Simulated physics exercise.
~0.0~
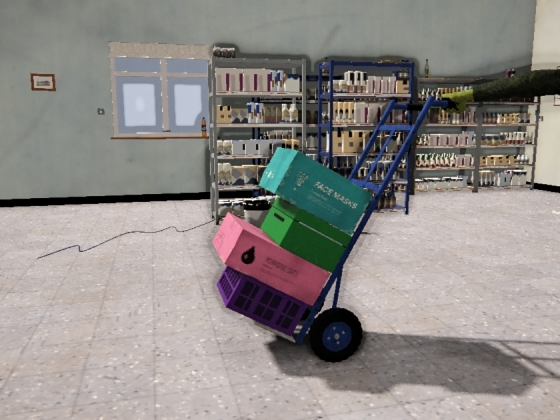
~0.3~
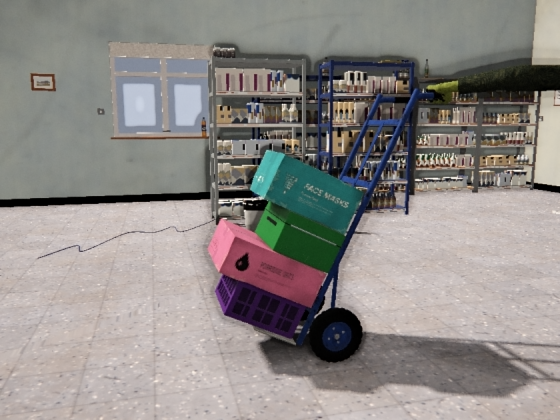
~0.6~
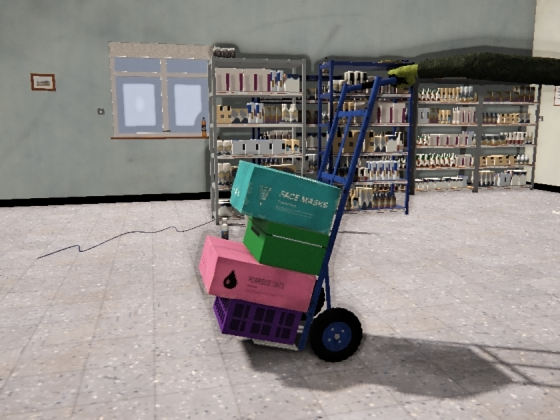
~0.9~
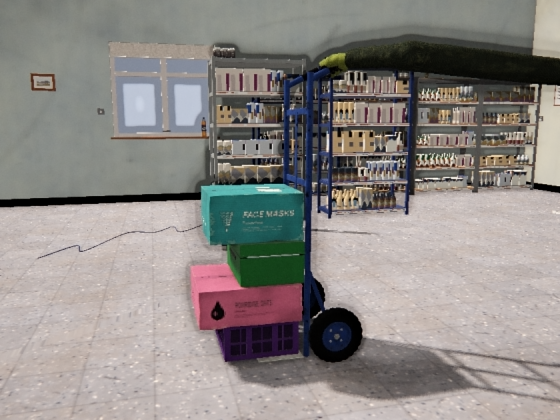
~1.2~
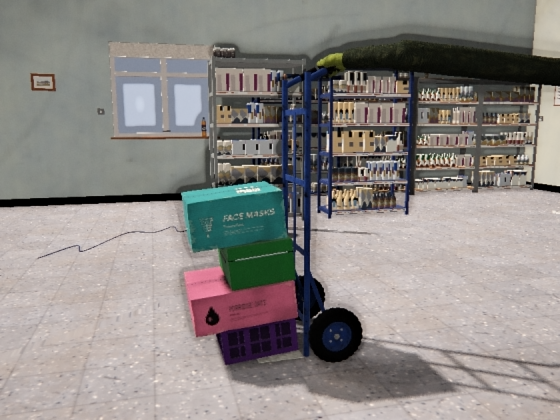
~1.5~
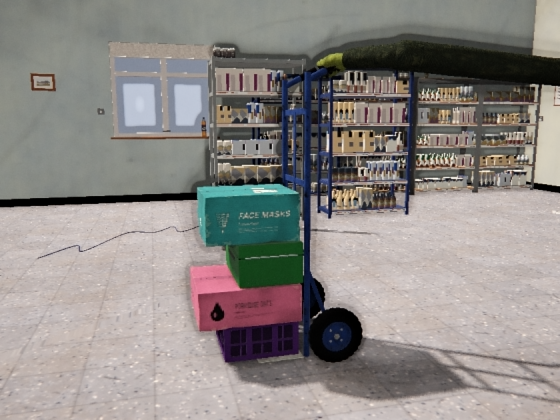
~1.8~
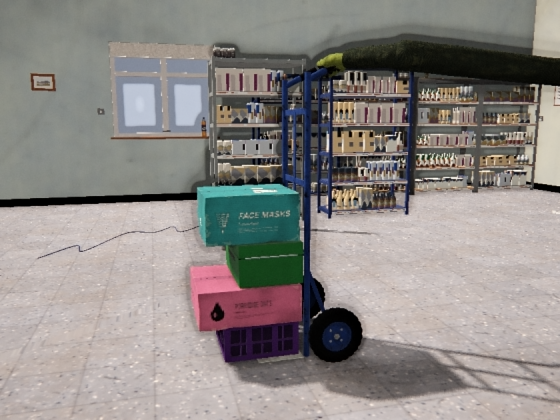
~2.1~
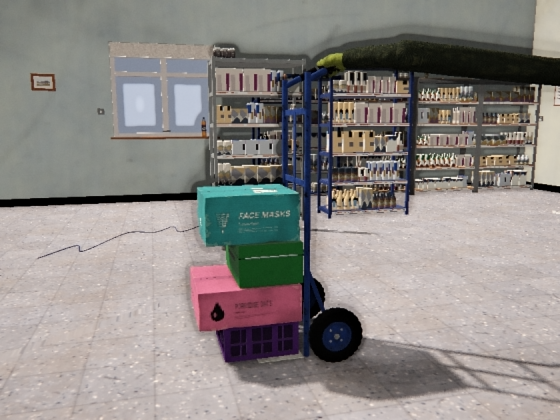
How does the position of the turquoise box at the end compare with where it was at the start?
At the end the turquoise box is farther to the left and a little lower than at the start, though it is still on top of the stack.
